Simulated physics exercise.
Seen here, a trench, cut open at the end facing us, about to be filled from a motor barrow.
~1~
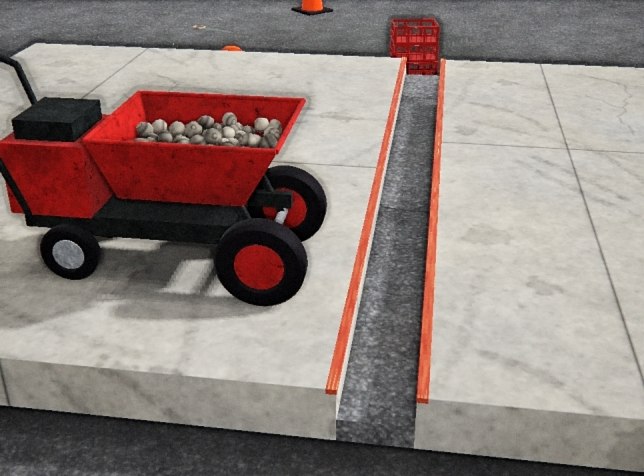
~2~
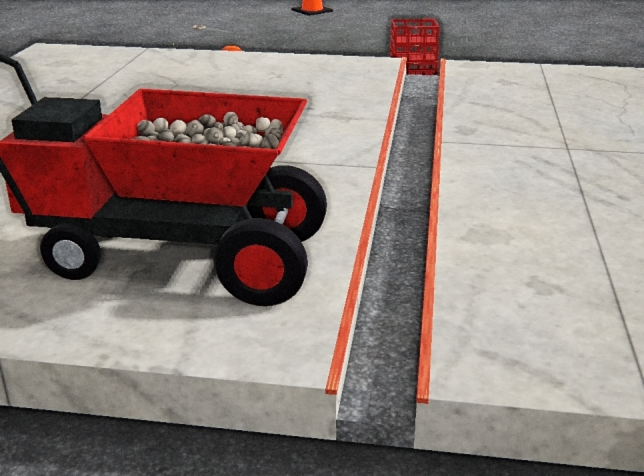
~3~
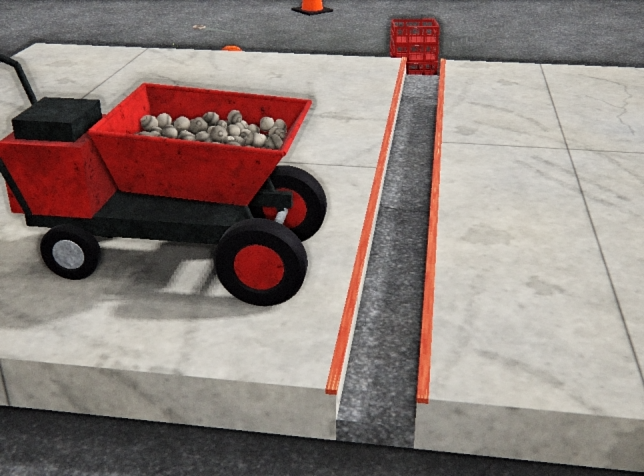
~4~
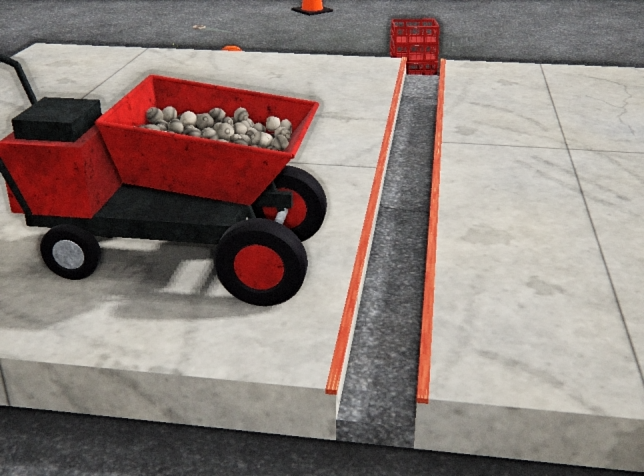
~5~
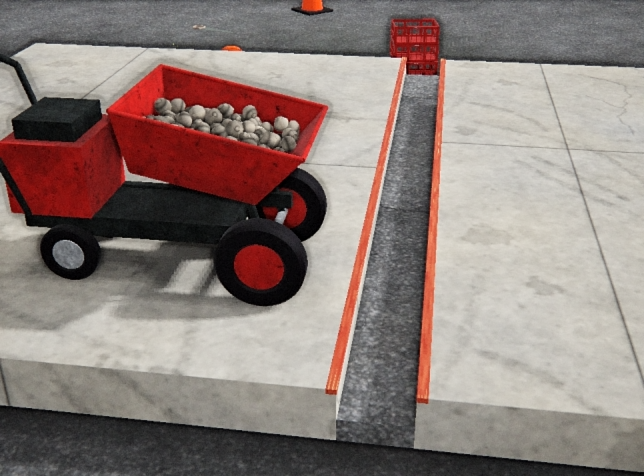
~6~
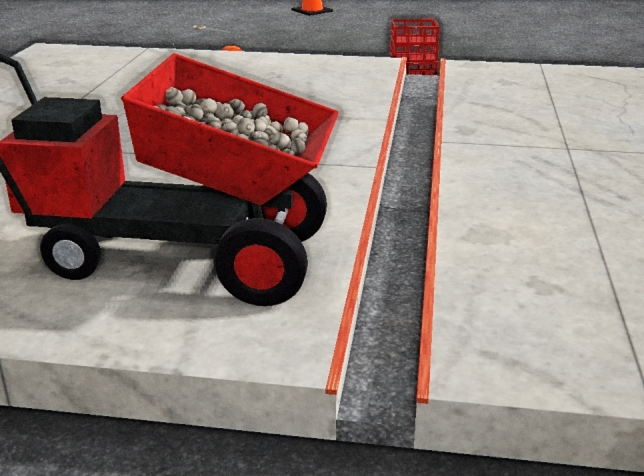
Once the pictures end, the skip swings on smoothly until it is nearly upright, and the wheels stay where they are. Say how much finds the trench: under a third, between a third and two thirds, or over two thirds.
Between the edges lies from one third to two thirds of the load.
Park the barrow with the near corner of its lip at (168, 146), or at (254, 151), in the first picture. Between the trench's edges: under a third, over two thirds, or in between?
In turn: Between a third and two thirds; more than two thirds.
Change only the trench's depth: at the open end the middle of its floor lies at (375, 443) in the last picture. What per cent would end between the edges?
Near 50 %.
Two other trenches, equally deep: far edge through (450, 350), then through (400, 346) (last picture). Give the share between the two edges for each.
The first gives 80 %, the second 20 %.
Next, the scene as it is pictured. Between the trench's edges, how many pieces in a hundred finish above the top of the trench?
Some 5 per cent.
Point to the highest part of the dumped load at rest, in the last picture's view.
Close to (470, 263).
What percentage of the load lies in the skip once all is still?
Near 0 %.
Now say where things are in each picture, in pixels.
In the first picture, lip of the skip at (276, 152), level; top of the load at (198, 142), river pebbles; first edge of the trench at (342, 341); far edge at (426, 348), the trench over half as wide as the skip, and about half as deep as wide.
In the second picture, lip of the skip at (278, 153), level; top of the load at (199, 141).
In the third picture, lip of the skip at (283, 154), tipped barely; top of the load at (203, 138).
In the fourth picture, lip of the skip at (292, 156), tipped a little; top of the load at (190, 133).
In the fifth picture, lip of the skip at (302, 160), tipped a little; top of the load at (185, 120).
In the sixth picture, lip of the skip at (315, 166), tipped clearly; top of the load at (187, 123); first edge of the trench at (342, 341); far edge at (426, 348).
Soon, skip tipped steeply; all in the skip.
A while on, skip tipped right over; most in the skip; a small part in or heaped over the trench; a small part beyond it; a stray few falling.
Towards the end, skip tipped right over; a small part in the skip; about a third in or heaped over the trench; about half beyond it.
Finally, skip tipped right over; about half in or heaped over the trench; about half beyond it.
